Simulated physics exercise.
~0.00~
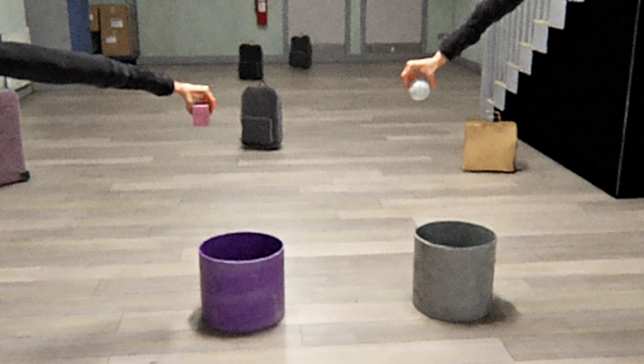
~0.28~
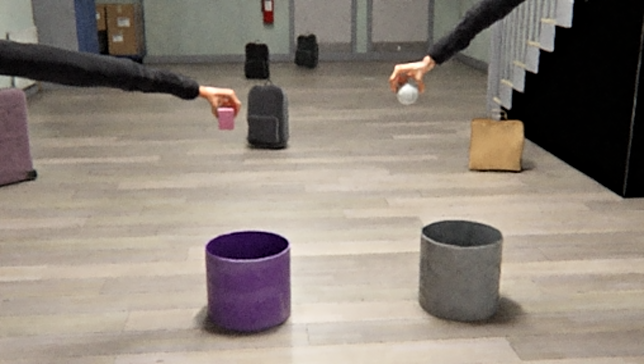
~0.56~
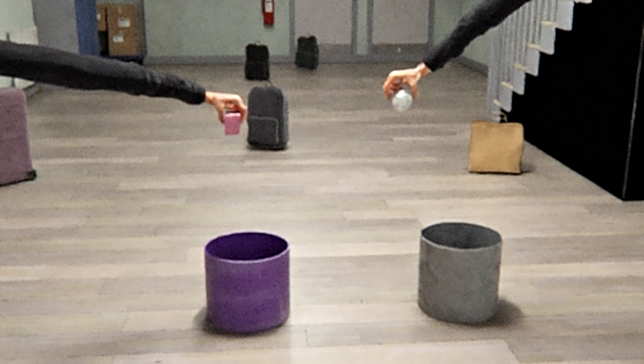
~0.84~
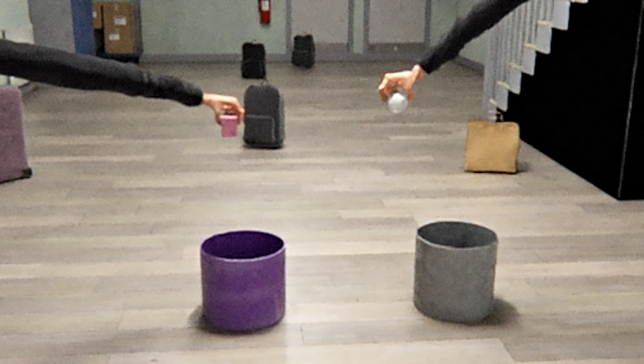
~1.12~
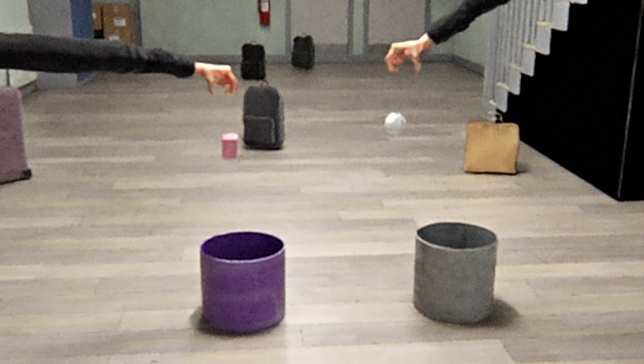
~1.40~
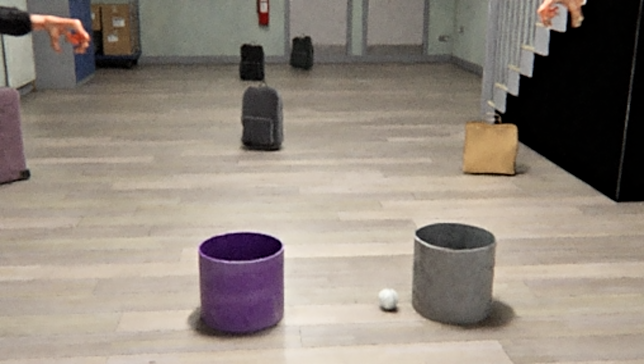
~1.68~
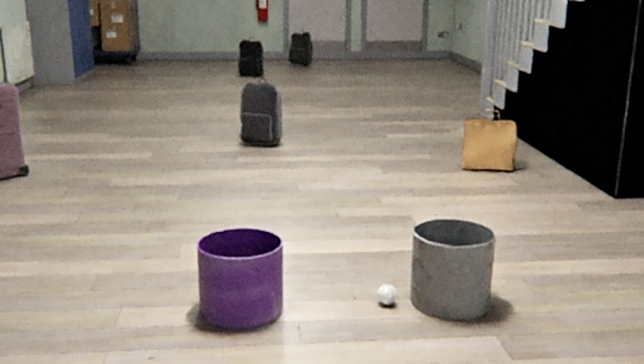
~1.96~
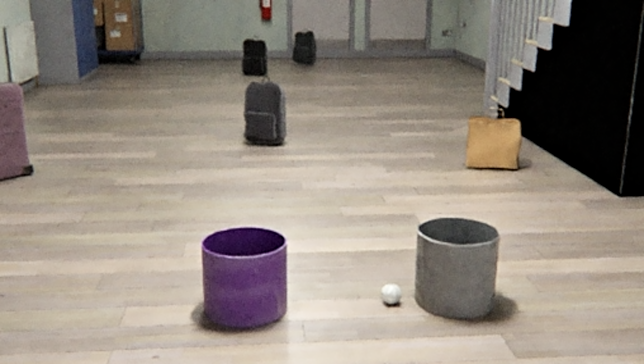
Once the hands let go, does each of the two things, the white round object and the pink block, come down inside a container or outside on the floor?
The pink block drops inside the purple bin, but the white round object ends up outside, on the floor beside the gray bucket.
In a wide indoor hall with a pale plank floor, seen from the front by a slightly swaying camera, a purple bin stands on the left and a gray bucket on the right. Backpacks, a tan bag and a white-railed staircase are behind them. Two dark-sleeved arms reach in from either side, the left hand holding a pink block and the right a small white round object. The hands shift slightly inward, then let go and draw away as both things fall. The pink block drops into the purple bin, while the white object ends up on the floor just left of the gray bucket.
